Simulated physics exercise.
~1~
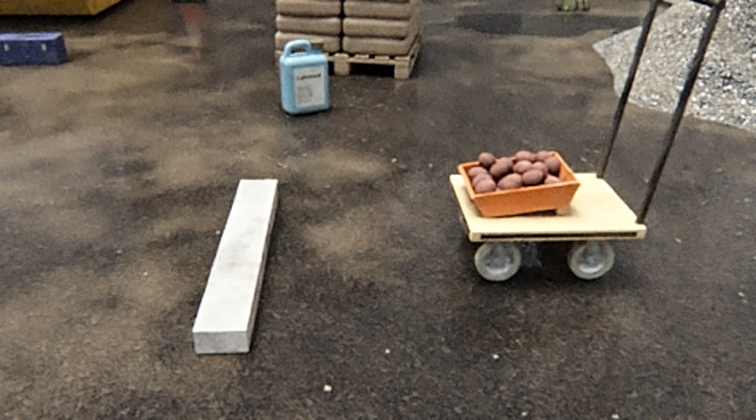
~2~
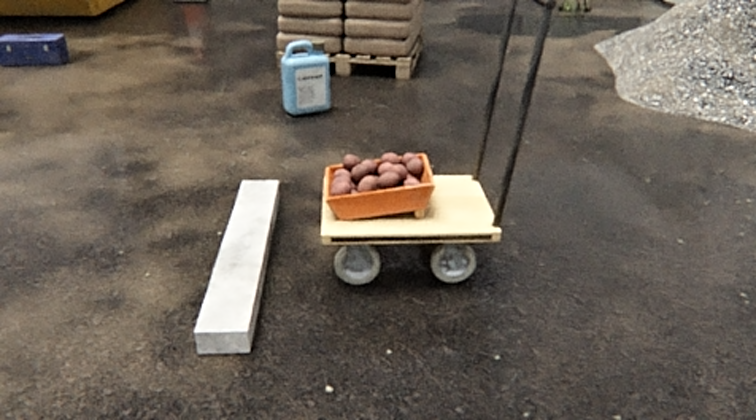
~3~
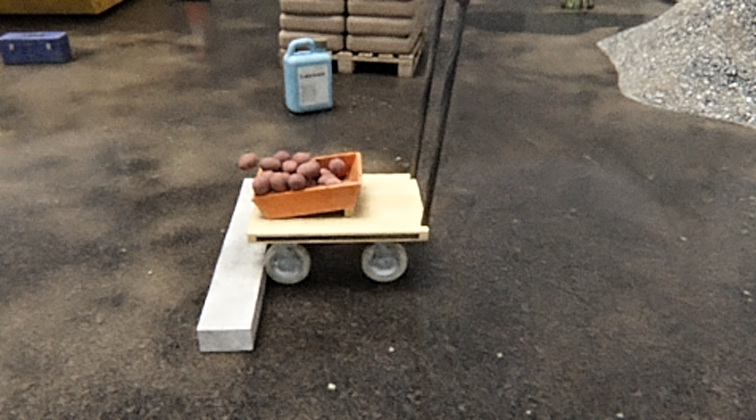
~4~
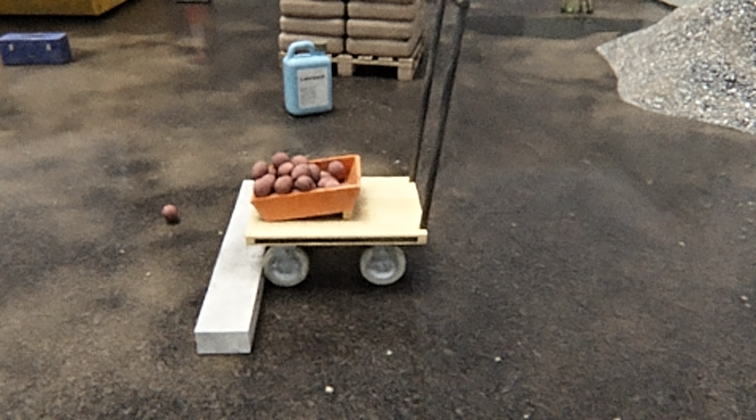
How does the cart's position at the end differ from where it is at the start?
At the start the cart stands on the right, well away from the pale kerb. By the end it is further left, stopped right against the kerb.
